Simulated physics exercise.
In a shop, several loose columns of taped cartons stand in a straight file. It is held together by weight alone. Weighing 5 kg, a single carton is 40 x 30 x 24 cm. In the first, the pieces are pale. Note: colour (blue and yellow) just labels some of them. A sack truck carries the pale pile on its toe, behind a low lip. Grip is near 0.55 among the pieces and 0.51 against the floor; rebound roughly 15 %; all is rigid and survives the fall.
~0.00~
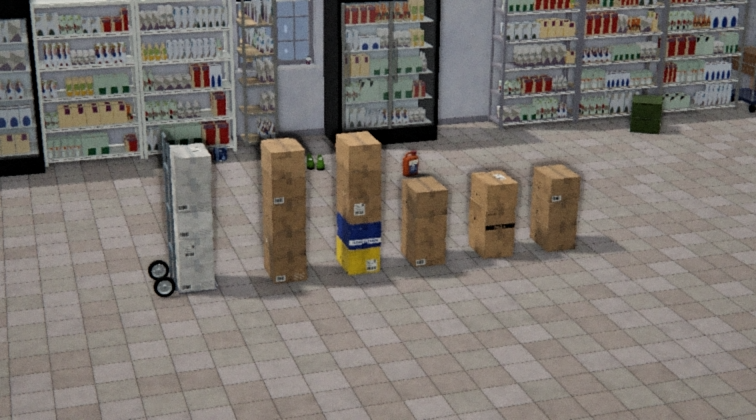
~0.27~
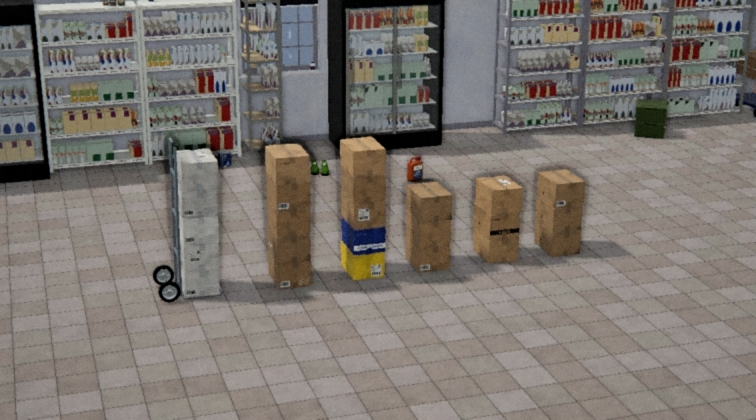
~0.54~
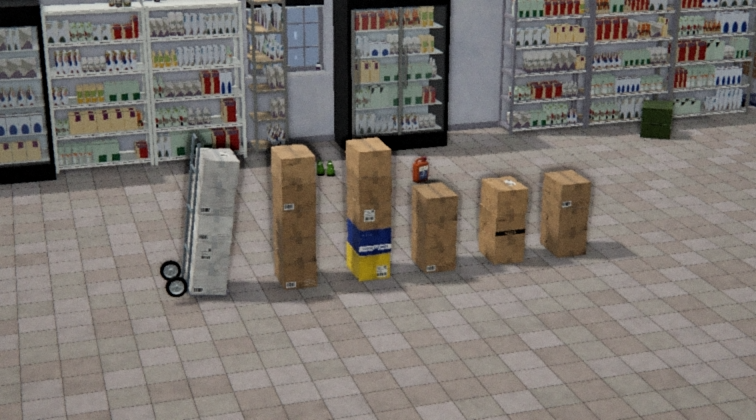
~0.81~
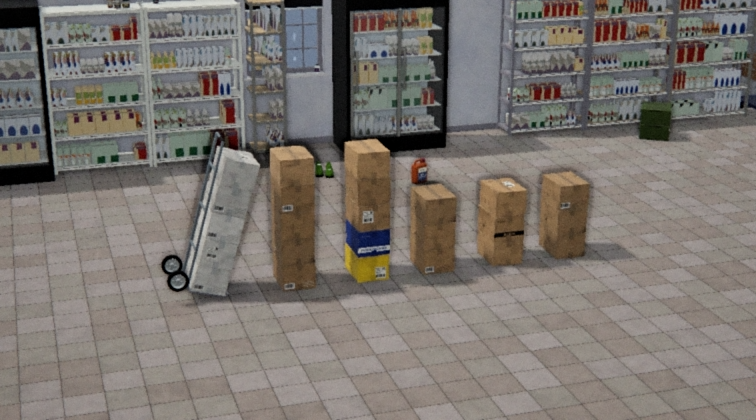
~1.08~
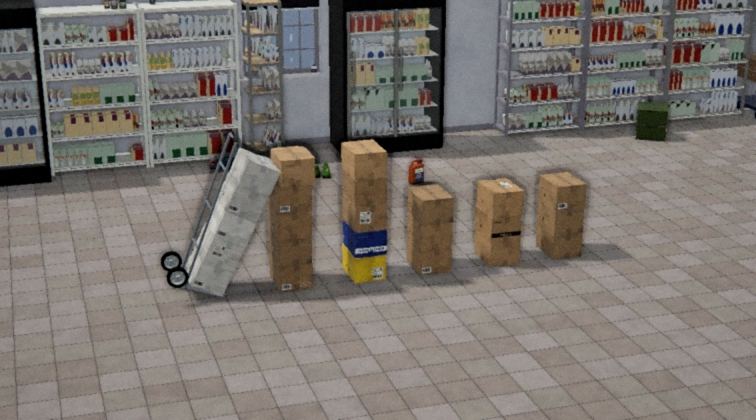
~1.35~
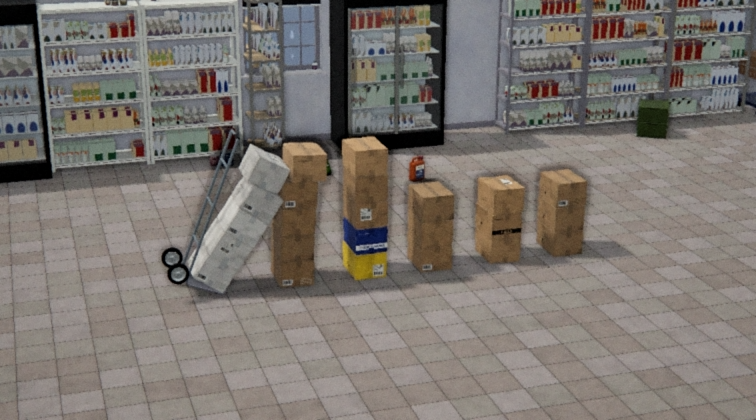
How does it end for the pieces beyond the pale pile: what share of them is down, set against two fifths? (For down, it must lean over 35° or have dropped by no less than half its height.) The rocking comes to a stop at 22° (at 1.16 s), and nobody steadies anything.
Higher than two fifths.
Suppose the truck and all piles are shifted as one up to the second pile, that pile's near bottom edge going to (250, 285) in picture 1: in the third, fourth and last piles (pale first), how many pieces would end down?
After that shift, the third pile would have 4 down, the fourth 3 and the last 0.
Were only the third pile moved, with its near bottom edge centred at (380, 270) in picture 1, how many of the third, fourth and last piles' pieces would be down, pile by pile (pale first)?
Third 5; fourth 3; last 0.
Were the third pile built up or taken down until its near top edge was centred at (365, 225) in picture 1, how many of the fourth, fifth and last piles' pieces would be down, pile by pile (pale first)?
Counts down - fourth: 1; fifth: 0; last: 0.
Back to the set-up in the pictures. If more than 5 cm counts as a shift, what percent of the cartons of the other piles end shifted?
Result: 90 per cent.
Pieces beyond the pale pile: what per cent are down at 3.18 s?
40 percent by then.
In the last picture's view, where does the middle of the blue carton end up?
Roughly at (408, 240).
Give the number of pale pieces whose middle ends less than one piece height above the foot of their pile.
Count: 2.
Around 2.32 s, 5 of the pale pile down; none of the 19 other cartons down, 10 disturbed; blue carton tipped 6°; yellow carton tipped 6°.
Around 3.18 s, 5 of the pale pile down; 8 of the 19 other cartons down; yellow carton tipped 46°; blue carton tipped 46°.
Finally (4.4 s), 4 of the pale pile down; 13 of the 19 other cartons down; yellow carton tipped 47°; blue carton tipped 44°, 10 cm lower. That is 68 per cent. Seen by the last camera, middles, yellow carton near (379, 250), blue carton near (408, 240).
